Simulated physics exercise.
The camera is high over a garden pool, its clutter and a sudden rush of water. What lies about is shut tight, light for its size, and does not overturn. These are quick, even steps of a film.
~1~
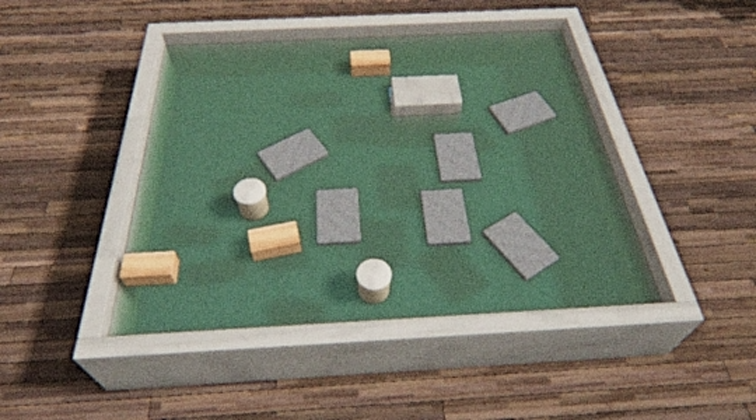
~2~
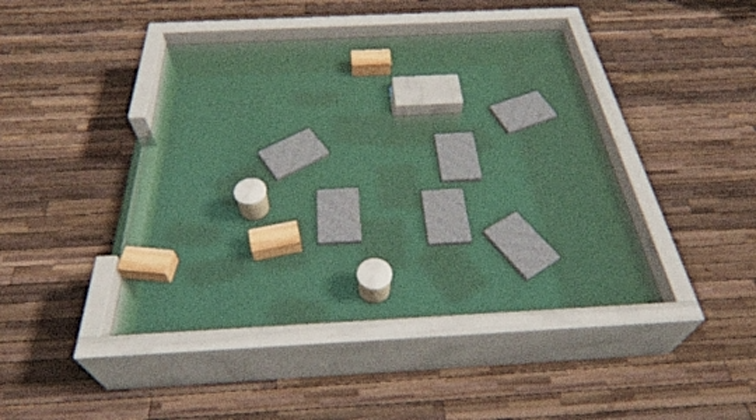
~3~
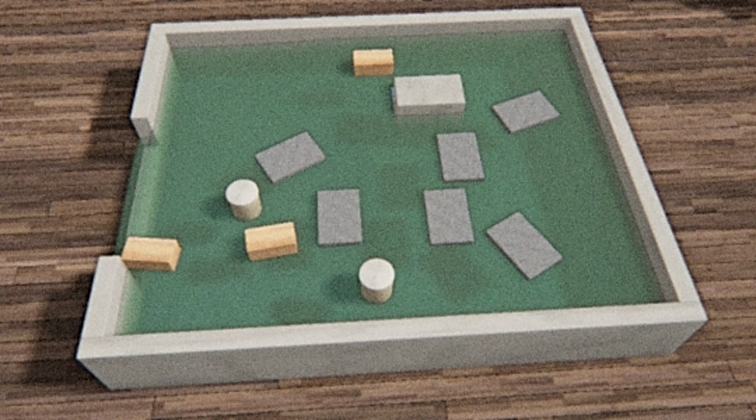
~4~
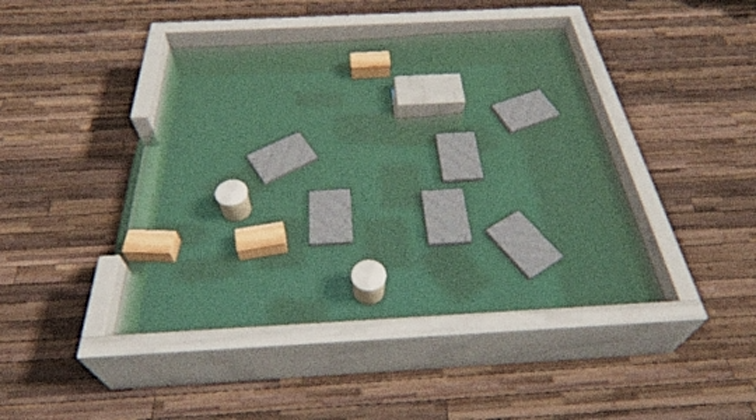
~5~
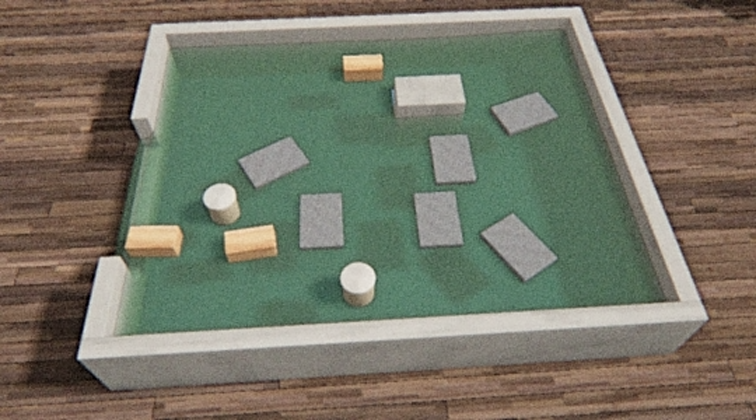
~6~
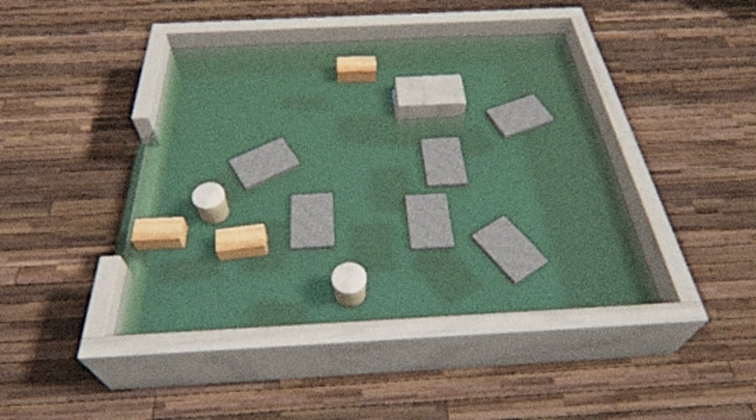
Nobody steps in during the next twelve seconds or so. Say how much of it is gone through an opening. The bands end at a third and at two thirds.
It is one to two thirds.
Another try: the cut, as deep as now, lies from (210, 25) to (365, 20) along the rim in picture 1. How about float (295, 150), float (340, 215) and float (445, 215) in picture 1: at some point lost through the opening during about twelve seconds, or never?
One after the other: Through, inside, stays.
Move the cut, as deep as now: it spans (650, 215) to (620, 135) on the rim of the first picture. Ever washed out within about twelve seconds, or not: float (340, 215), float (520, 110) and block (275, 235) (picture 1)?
As listed: No, gone, inside.
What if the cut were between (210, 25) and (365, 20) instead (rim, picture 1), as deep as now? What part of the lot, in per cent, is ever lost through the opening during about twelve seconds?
Close to 20 %.
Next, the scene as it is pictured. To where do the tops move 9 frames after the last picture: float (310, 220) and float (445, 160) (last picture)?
Roughly at (259, 223) and (417, 166).
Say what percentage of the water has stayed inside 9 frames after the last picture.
Near 82 in a hundred.
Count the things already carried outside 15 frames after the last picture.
That makes 2.
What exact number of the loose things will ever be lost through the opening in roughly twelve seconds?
The number is 4.
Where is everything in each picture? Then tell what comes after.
A pail at (250, 191), afloat; a block at (147, 264), afloat; 0 of 11 have shifted, in the first frame.
A pail at (250, 191) floats; a block at (145, 260) floats, close to its start; 1 of 11 have shifted, in the second frame.
A pail at (242, 192), afloat, close to its start; a block at (148, 249), afloat, close to its start; 2 of 11 have shifted, in the third frame.
A pail at (231, 192) floats, close to its start; a block at (149, 241), afloat, close to its start; 5 of 11 have shifted, in the fourth frame.
A pail at (219, 196), afloat, close to its start; a block at (152, 237) floats, close to its start; 9 of 11 have shifted, in the fifth frame.
A pail at (208, 195) floats, close to its start; a block at (157, 229), afloat, close to its start; 11 of 11 have shifted, in the sixth frame.
A moment on, 0 of 11 are out; 11 afloat.
Next, 0 of 11 are out; 11 afloat.
Later, 2 of 11 are out; 9 afloat.
In the end, 4 of 11 are out; 7 afloat.
